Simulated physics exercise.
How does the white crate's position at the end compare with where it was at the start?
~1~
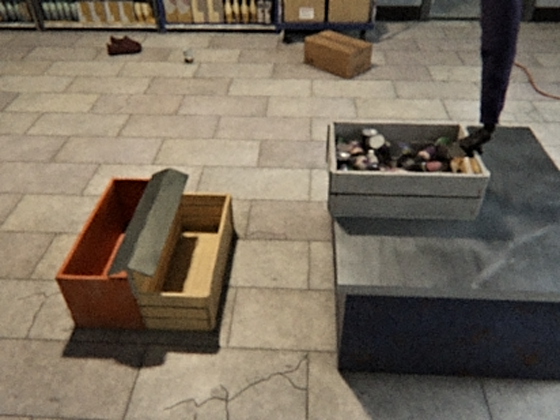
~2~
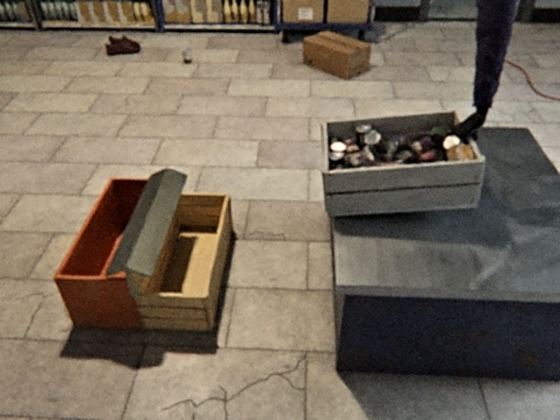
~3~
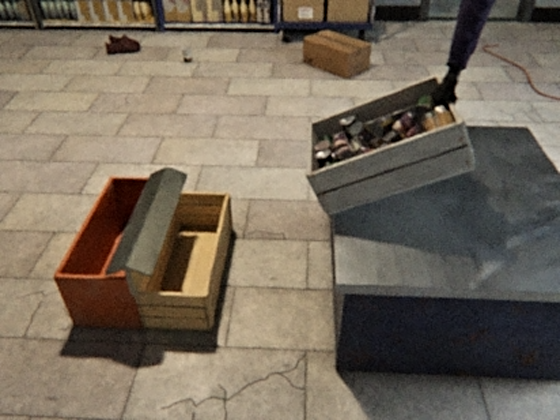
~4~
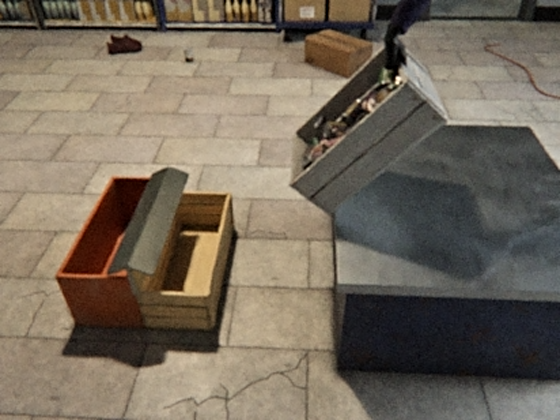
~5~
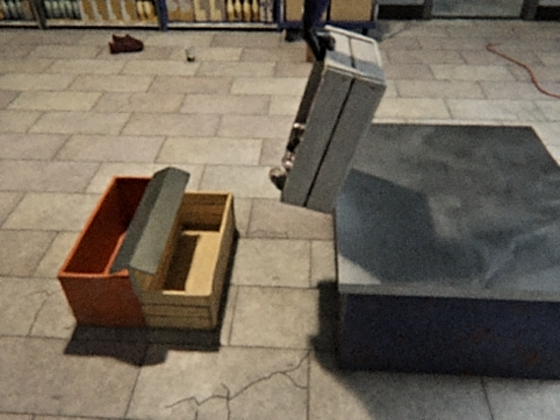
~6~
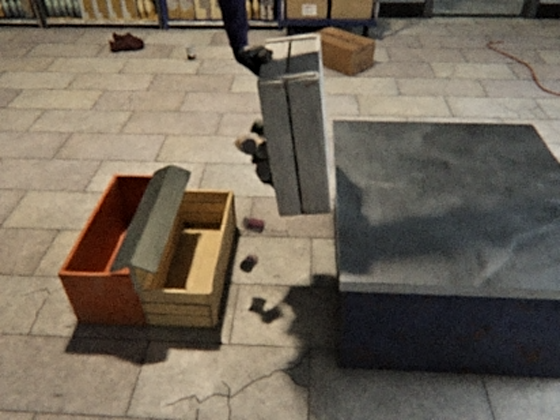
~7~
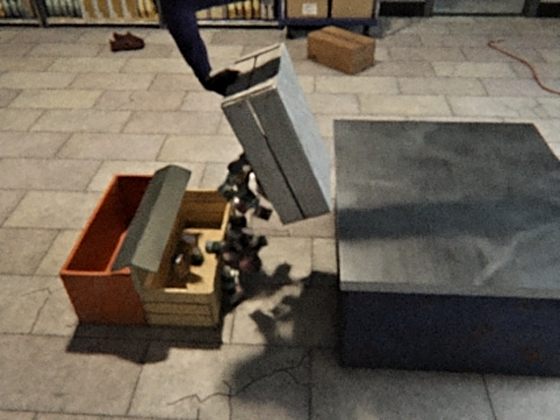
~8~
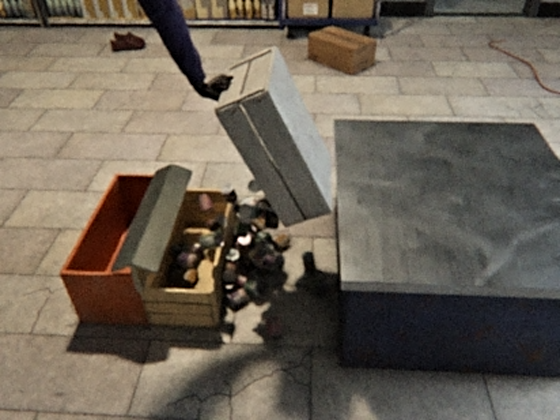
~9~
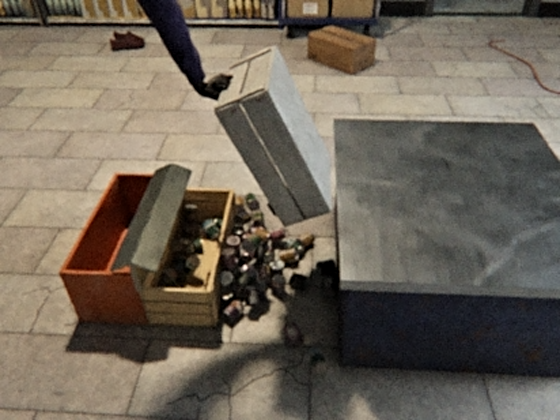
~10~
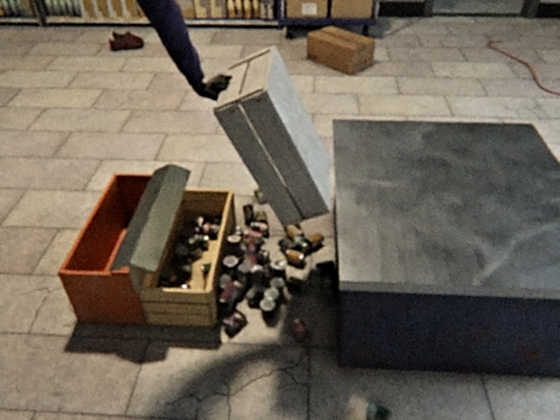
At the start the white crate sits upright at the end of the bench. By the end it is further left and a little higher, held steeply tipped in the air beside the bench.
